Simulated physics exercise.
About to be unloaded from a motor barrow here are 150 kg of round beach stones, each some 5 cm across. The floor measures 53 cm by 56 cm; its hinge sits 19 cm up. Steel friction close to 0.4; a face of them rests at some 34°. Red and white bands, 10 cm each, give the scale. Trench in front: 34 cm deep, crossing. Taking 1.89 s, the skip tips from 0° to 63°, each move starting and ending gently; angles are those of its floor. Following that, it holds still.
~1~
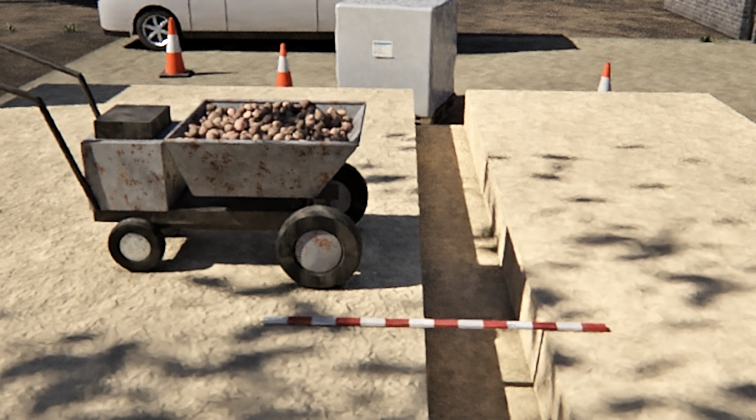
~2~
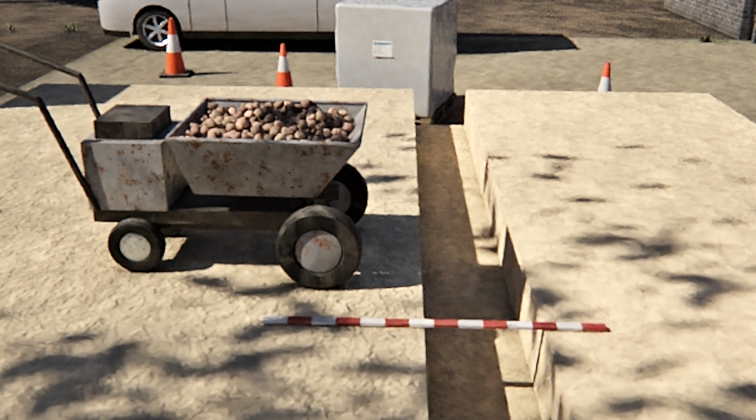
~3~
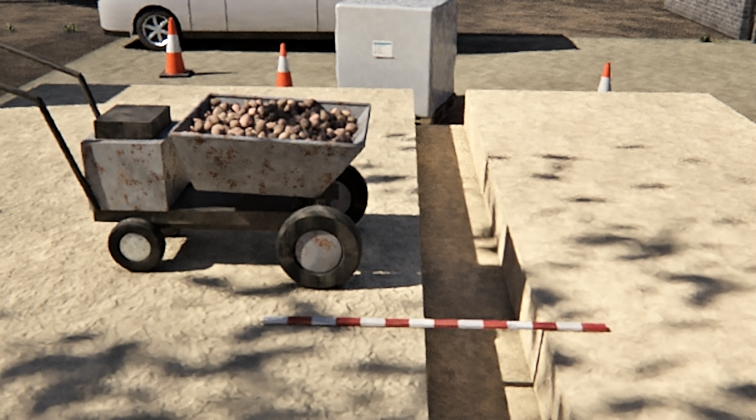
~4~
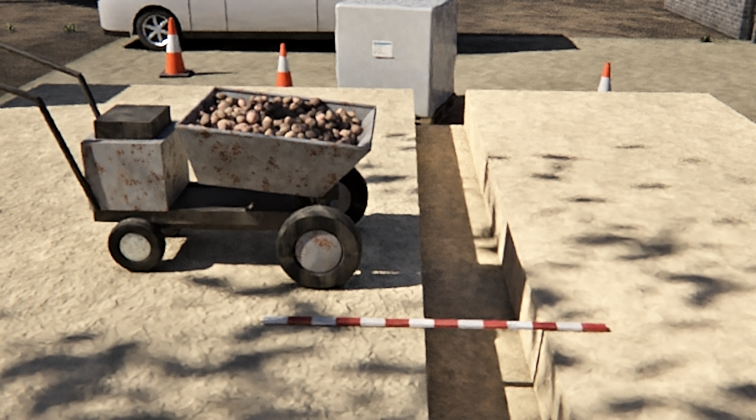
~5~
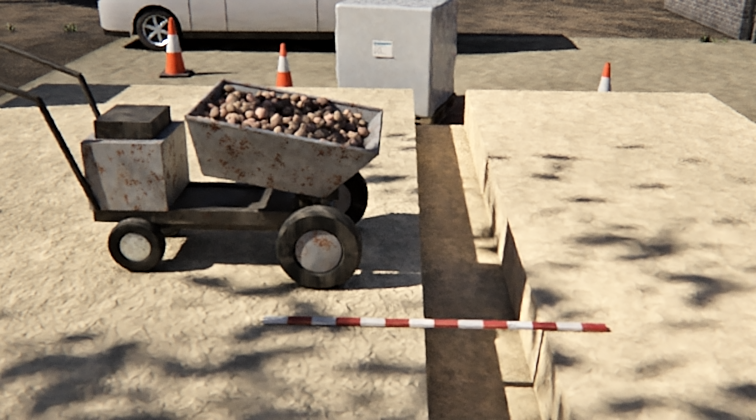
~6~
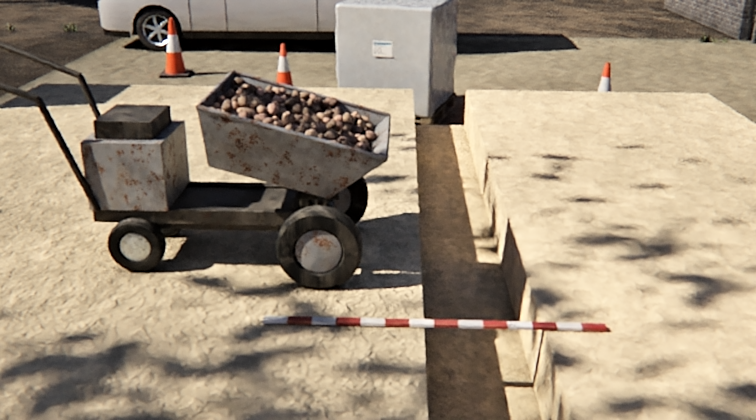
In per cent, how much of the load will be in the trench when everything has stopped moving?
Around 100 per cent of it.
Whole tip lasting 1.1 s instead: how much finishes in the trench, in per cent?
Estimate: About 100 %.
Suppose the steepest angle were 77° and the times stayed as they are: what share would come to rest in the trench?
Share in trench: Approx. 100%.
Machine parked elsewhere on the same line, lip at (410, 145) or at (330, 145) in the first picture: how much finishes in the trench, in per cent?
That gives roughly 70 per cent and roughly 100 per cent.
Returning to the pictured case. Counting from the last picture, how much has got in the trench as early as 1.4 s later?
Around 50 per cent of it.
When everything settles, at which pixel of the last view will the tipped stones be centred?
In the last view, about (472, 307).
Then, 0.8 s after the last picture the floor is at 53°, 99 % in the skip, 1 % in the trench; the foremost stones are at (452, 202).
Then, 1.4 s after the last picture the floor is at 63°, 51 % in the skip, 49 % in the trench; the foremost stones are at (515, 310).
Then, 1.7 s after the last picture the floor is at 63°, 29 % in the skip, 71 % in the trench; the foremost stones are at (515, 301).
Then, 3.7 s after the last picture the floor is at 63°, 0 % in the skip, 100 % in the trench; the foremost stones are at (513, 295).
